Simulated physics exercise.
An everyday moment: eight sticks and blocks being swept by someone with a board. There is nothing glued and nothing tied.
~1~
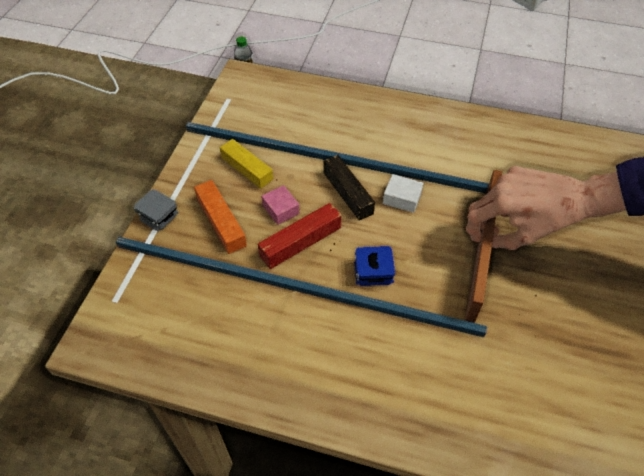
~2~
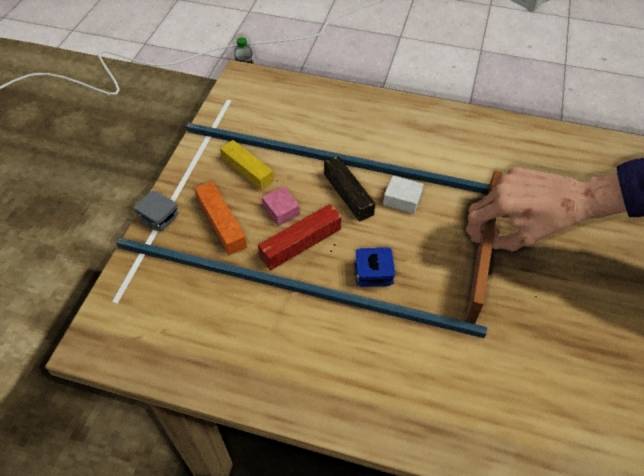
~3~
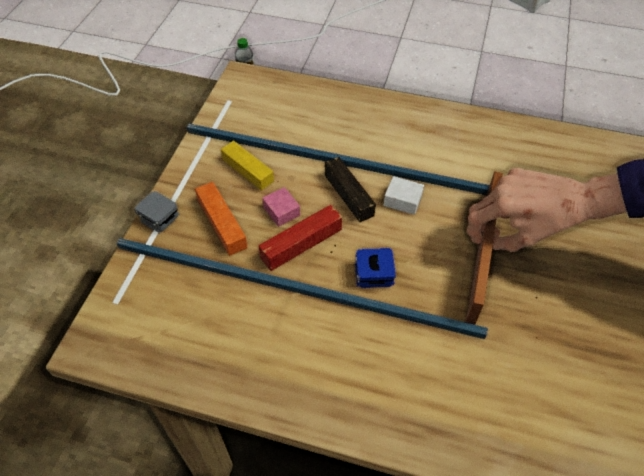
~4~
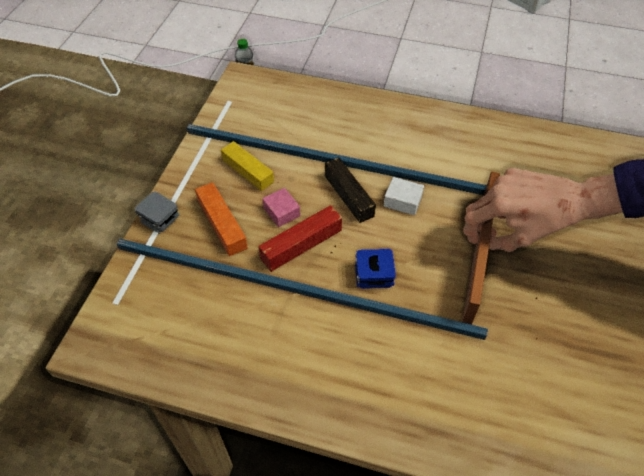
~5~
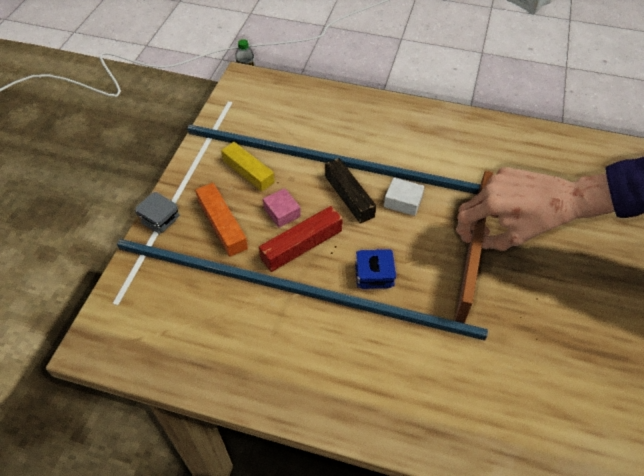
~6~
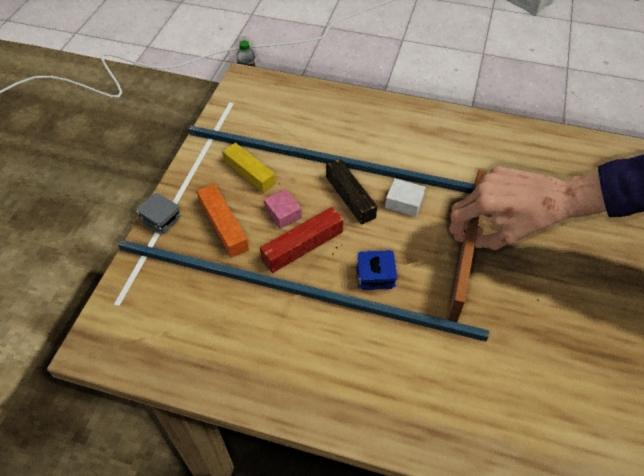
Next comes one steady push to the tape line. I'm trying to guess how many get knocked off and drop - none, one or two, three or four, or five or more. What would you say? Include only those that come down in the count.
I expect at least five of them will drop off.
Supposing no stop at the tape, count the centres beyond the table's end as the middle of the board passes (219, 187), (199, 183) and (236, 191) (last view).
Going through the three positions, you'd get 3, 4 and 2.
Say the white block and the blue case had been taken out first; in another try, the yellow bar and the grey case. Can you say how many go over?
Count of fallen: 4 / 4.
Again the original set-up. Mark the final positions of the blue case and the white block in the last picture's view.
Blue case at about (146, 213), white block at about (186, 148).
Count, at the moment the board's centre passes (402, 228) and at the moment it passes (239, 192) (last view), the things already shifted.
The first count is 2, and then it's 8.
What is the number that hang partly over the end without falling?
My count gives 2.
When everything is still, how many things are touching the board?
The count in contact is 2.
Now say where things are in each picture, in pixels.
Grey case (157, 211); orange bar (220, 216); yellow bar (246, 163); board (485, 243); tape (179, 188), in the first picture.
Orange bar (220, 217); blue case (375, 269), in the second picture.
Yellow bar (247, 165); black bar (349, 189), in the third picture.
Grey case (158, 213); pink block (282, 207), in the fourth picture.
Orange bar (221, 219); white block (404, 197), in the fifth picture.
Grey case (160, 214); orange bar (222, 220); yellow bar (249, 167); board (468, 243); tape (182, 191), in the sixth picture.
Soon after, none off yet; grey case at rest near (160, 214); orange bar at rest near (222, 220); yellow bar at rest near (249, 167).
After that, none off yet; grey case displaced a little near (146, 215); orange bar displaced a little near (178, 210); yellow bar displaced about its own width near (195, 148).
In the end, the number that fall off is five or more; gone, black bar, red bar, pink block, yellow bar, orange bar and grey case.
